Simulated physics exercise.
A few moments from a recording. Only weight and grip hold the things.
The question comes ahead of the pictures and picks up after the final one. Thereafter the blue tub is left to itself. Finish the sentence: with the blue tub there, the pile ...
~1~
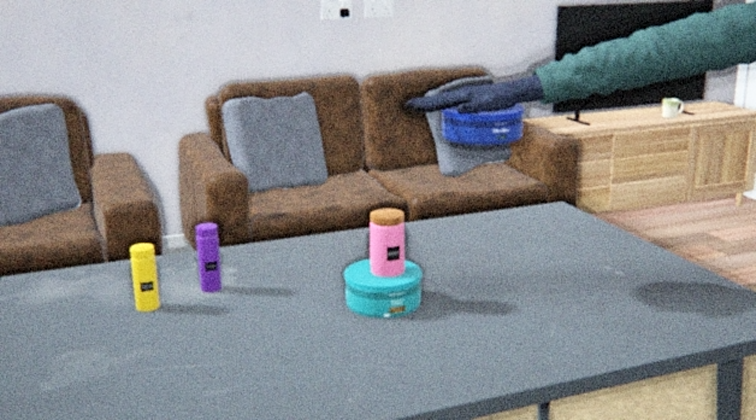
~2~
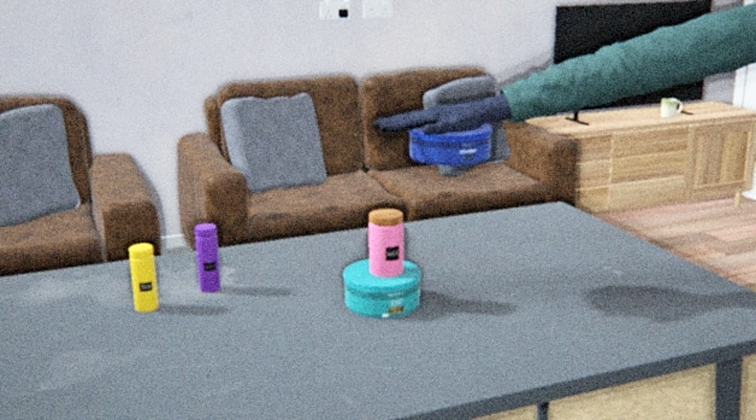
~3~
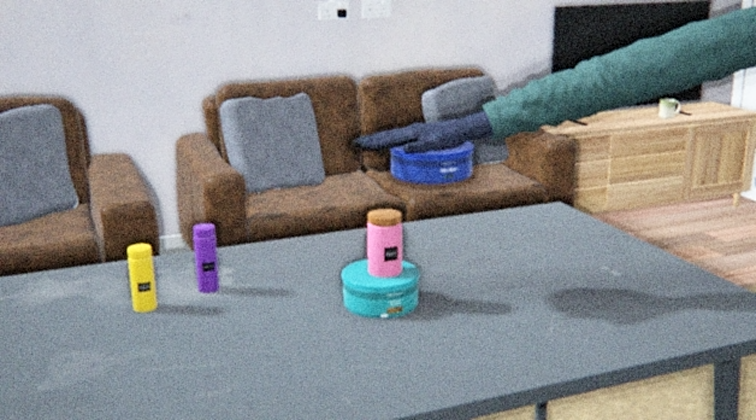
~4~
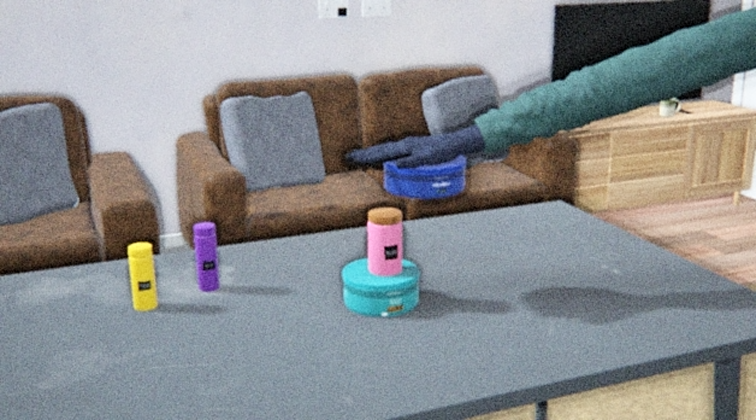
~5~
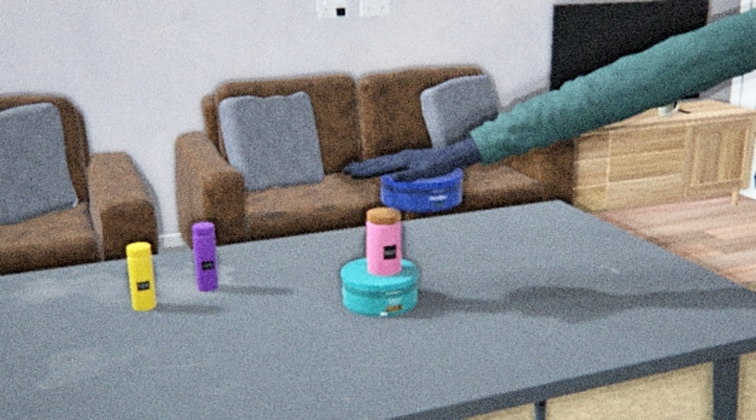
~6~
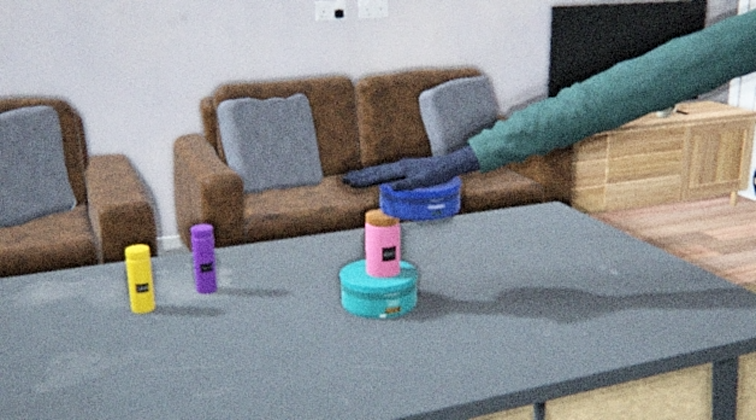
The pile topples.
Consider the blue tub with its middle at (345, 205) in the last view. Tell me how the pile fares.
In the end the pile crashes down.
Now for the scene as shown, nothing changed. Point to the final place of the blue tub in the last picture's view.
It ends near (444, 257).
Then, 0.30 s later than the last frame, blue tub now fallen.
Then, 0.50 s later than the last frame, things are still on the move.
Then, 1.00 s later than the last frame, as before.
When it is over, fallen, blue tub; the other 4 as before. End places, in pixels of the last picture, blue tub near (444, 257). The pile gives way.
